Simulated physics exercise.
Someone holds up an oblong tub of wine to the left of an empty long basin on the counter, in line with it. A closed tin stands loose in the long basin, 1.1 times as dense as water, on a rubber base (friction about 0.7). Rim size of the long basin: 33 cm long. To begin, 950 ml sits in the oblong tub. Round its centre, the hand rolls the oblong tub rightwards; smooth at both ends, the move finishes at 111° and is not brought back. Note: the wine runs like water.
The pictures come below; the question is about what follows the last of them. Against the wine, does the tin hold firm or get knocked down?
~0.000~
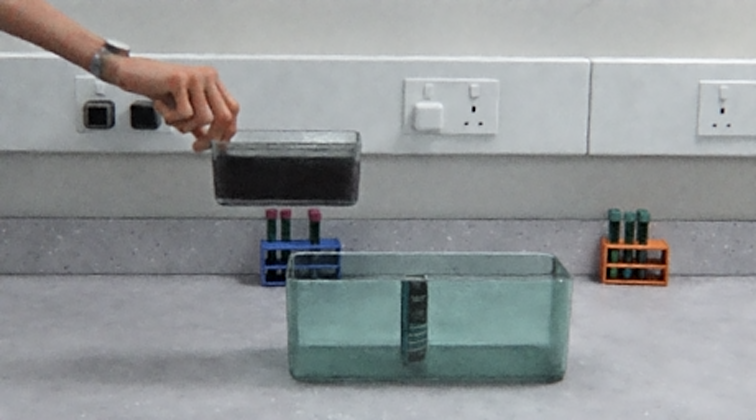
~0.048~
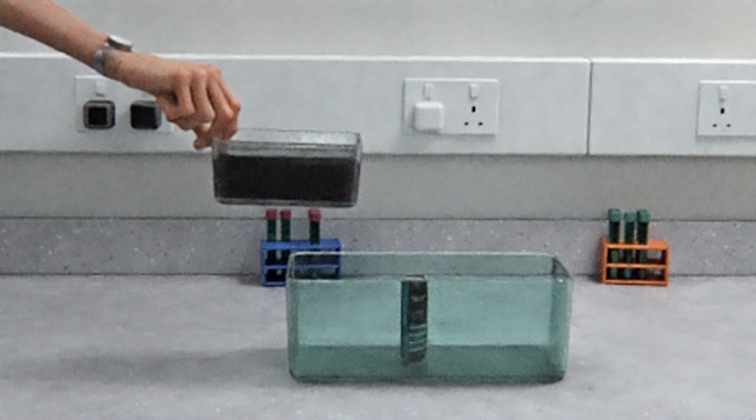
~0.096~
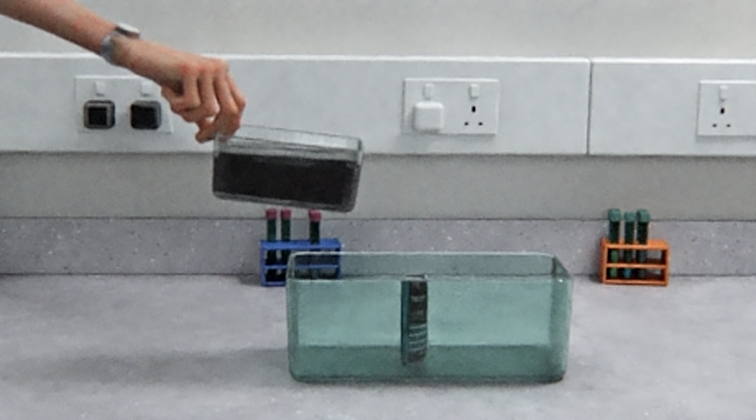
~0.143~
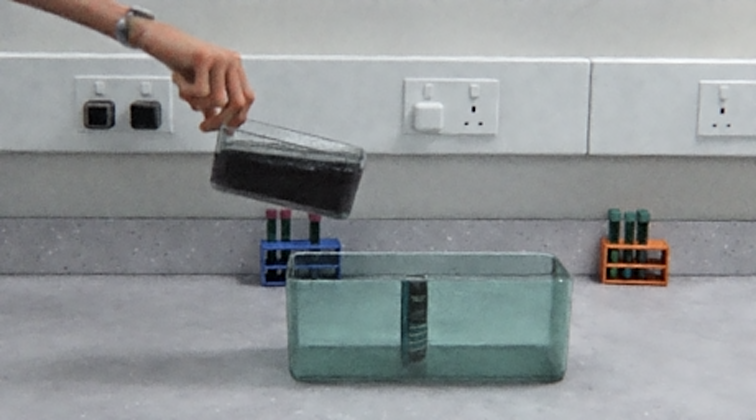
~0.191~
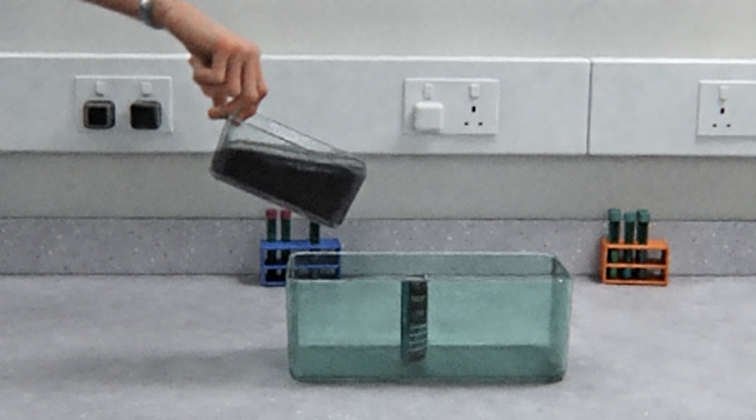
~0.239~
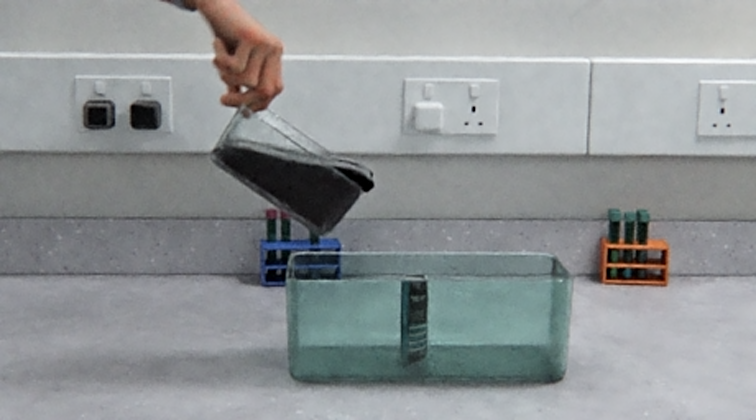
It gets knocked down.
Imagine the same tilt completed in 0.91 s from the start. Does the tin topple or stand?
So the tin will hold steady.
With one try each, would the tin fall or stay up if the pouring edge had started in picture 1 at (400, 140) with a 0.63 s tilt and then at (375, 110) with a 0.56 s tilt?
In the first try it remains standing; in the second it comes down.
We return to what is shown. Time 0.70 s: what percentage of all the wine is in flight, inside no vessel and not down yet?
Some 2 % is up in the air.
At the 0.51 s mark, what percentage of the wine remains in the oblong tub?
12 %.
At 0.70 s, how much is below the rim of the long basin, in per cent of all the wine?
92 per cent, give or take a little.
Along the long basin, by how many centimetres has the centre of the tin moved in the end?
Net tin displacement: Roughly 8.0 cm.
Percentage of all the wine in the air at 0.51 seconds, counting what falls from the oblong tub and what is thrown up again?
Roughly 28 %.
Then, 0.51 s in, the tilt is 101° and 11 per cent is still to pour; the tin stands where it began.
Then, 0.70 s in, the tilt is 111° and 1 per cent is still to pour; the tin leans 15°.
Then, 0.91 s in, the tilt is 111° and 0 per cent is still to pour; the tin lies on its side.
Then, 1.13 s in, the tilt is 111° and 0 per cent is still to pour; the tin lies on its side.
Finally, the tin lies on its side.
